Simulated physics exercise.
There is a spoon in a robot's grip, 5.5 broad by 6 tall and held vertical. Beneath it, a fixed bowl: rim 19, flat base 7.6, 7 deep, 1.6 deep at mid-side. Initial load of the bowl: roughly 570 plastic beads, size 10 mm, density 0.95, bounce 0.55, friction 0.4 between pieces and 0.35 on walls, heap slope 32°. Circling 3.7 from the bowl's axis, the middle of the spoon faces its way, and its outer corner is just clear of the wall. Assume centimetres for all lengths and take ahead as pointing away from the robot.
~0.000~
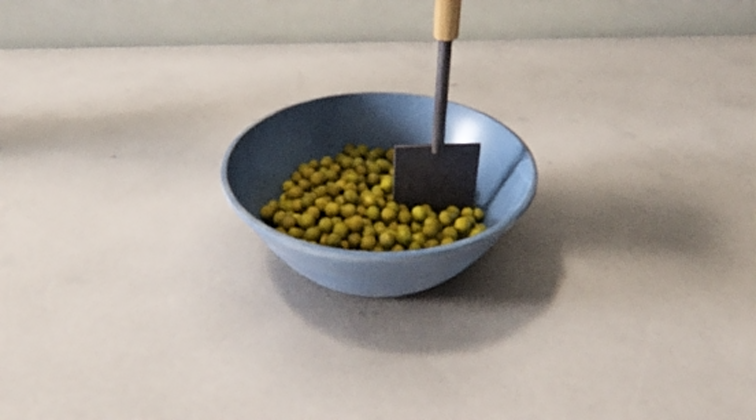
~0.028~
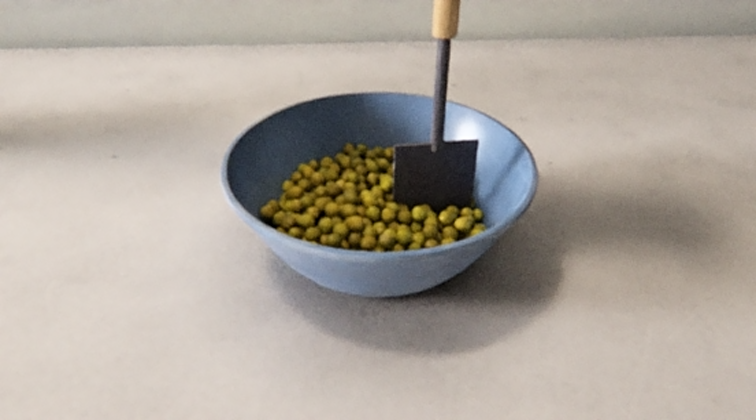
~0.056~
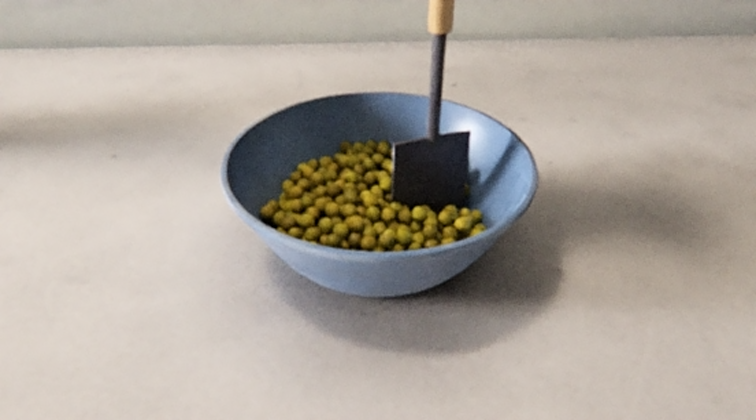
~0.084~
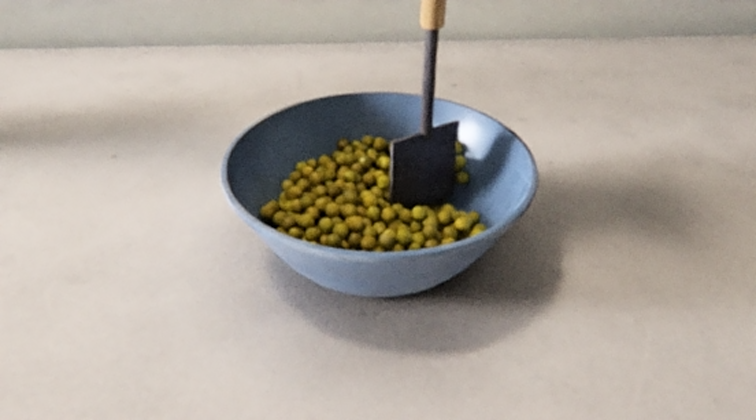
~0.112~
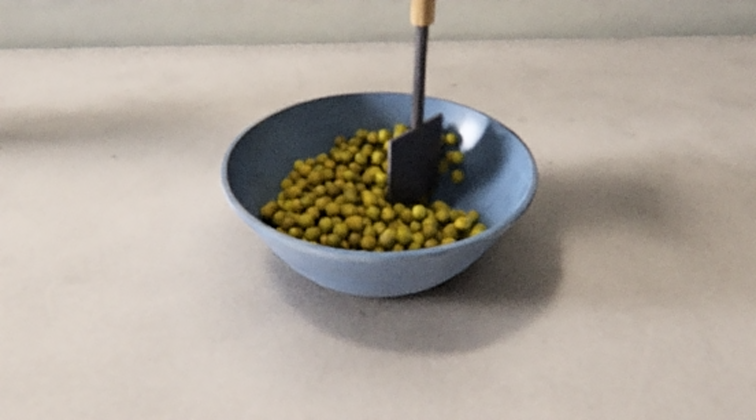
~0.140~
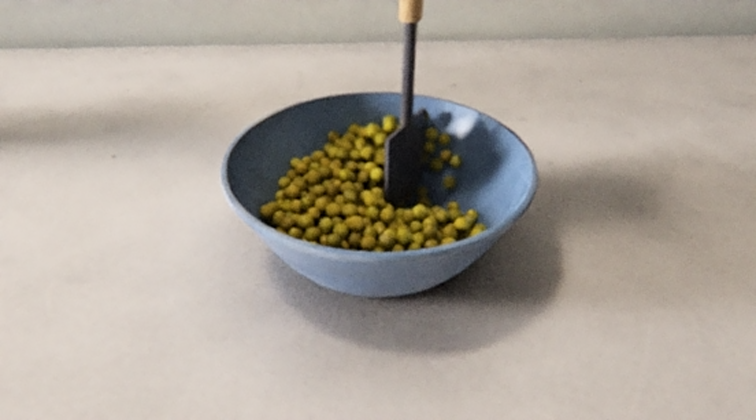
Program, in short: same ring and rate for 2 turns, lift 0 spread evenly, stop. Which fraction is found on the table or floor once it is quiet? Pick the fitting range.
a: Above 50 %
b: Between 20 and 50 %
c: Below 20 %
Option c: Below 20 %.
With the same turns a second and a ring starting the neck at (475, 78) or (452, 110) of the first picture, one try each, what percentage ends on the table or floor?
Around 0 per cent on the first try, around 15 per cent on the second.
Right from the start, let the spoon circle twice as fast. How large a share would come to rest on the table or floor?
In that case, close to 45 in a hundred.
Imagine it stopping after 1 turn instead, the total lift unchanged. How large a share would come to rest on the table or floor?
Close to 5 in a hundred.
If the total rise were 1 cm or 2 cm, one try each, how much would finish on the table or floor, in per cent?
Roughly 5 percent, then roughly 0 percent.
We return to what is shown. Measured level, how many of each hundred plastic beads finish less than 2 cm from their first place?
Result: Close to 5 per cent of the load.
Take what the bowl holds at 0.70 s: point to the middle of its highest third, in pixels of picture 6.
At about (469, 190).
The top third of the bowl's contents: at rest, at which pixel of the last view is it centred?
Centre, approx.: (432, 167).
By 0.70 s, 318° round, highest piece 9 above the table; 546 in the bowl, 17 on the table or floor, 4 in flight or on the tool.
By 1.26 s, 220° round, highest piece 8 above the table; 532 in the bowl, 34 on the table or floor, 1 in flight or on the tool.
By 1.74 s, 0° round, highest piece 7 above the table; 521 in the bowl, 46 on the table or floor.
By 2.44 s, 0° round, highest piece 7 above the table; 521 in the bowl, 46 on the table or floor.
Final count, 521 in the bowl, 46 on the table or floor. That is 8 % on the table or floor.
